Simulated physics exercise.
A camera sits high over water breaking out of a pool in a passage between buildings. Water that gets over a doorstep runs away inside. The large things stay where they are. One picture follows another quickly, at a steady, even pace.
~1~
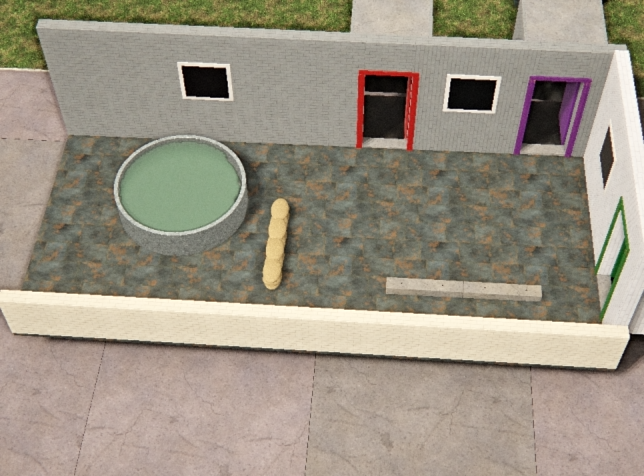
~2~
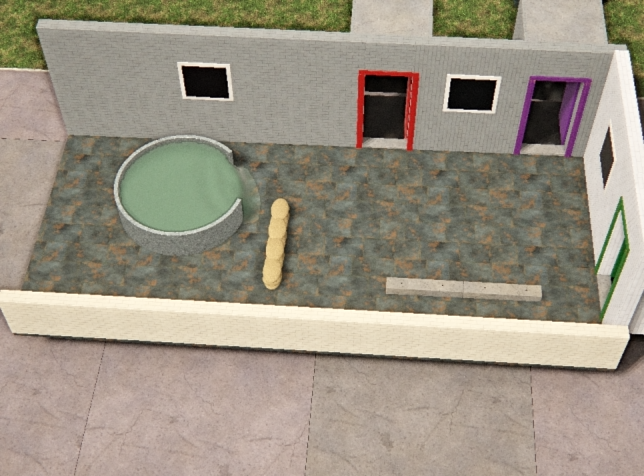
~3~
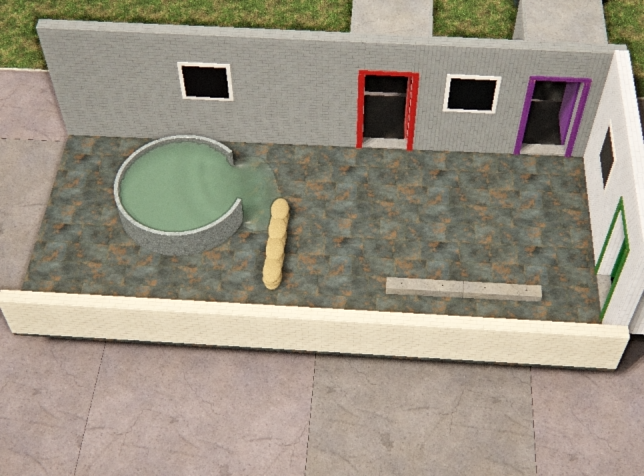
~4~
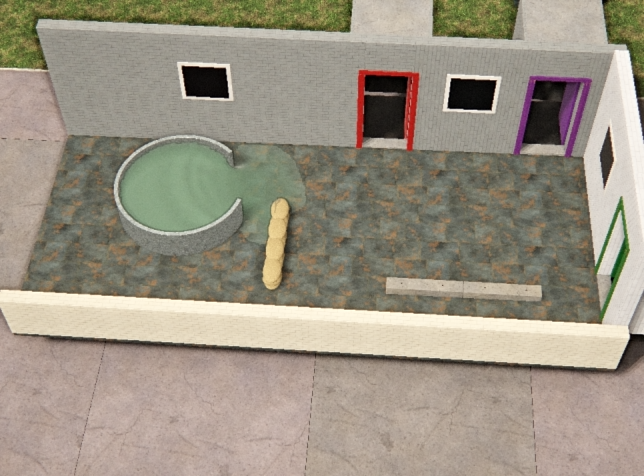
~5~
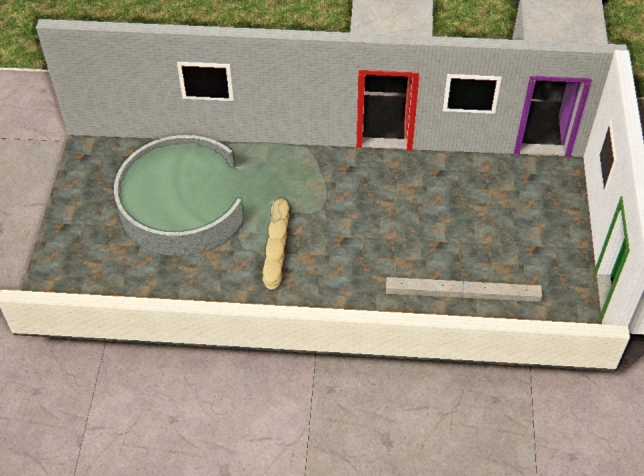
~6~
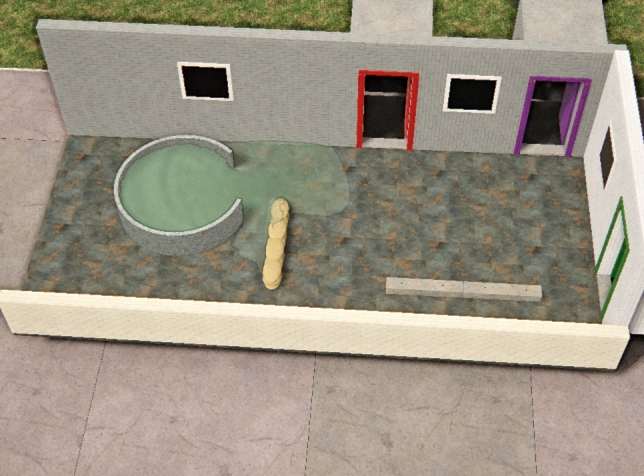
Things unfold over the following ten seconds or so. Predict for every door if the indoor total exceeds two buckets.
Prediction: The red door exceeds it, the purple door exceeds it, the green door exceeds it.
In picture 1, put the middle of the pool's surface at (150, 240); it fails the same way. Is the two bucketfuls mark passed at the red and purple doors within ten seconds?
Log - red door: Limit not reached; purple door: Limit not reached.
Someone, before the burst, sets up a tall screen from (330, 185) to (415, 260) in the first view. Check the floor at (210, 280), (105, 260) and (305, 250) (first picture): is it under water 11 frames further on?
Taking the points in order - wetted, unwetted, unwetted.
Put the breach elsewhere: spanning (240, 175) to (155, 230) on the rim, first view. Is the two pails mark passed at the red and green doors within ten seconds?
Red: Below; green: Above.
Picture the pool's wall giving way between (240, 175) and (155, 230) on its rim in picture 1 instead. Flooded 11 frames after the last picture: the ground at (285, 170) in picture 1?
Spot status: Drenched.
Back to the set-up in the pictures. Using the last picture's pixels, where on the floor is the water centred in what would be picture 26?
About (300, 202).
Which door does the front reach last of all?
It's the green door.
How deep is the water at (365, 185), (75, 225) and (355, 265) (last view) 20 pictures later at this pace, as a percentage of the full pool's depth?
In the order asked, some 14, 0 and 0 in a hundred.
A moment on, water covers 20 % of the floor; the red door wet at the sill, nothing in, the purple door not reached, the green door not reached.
Next, water covers 35 % of the floor; the red door under two buckets in, the purple door not reached, the green door not reached.
Then, water covers 55 % of the floor; the red door over two buckets in, the purple door wet at the sill, nothing in, the green door not reached.
Later, water covers 70 % of the floor; the red door over two buckets in, the purple door over two buckets in, the green door under two buckets in.
In the end, water covers 80 % of the floor; the red door over two buckets in, the purple door over two buckets in, the green door over two buckets in.
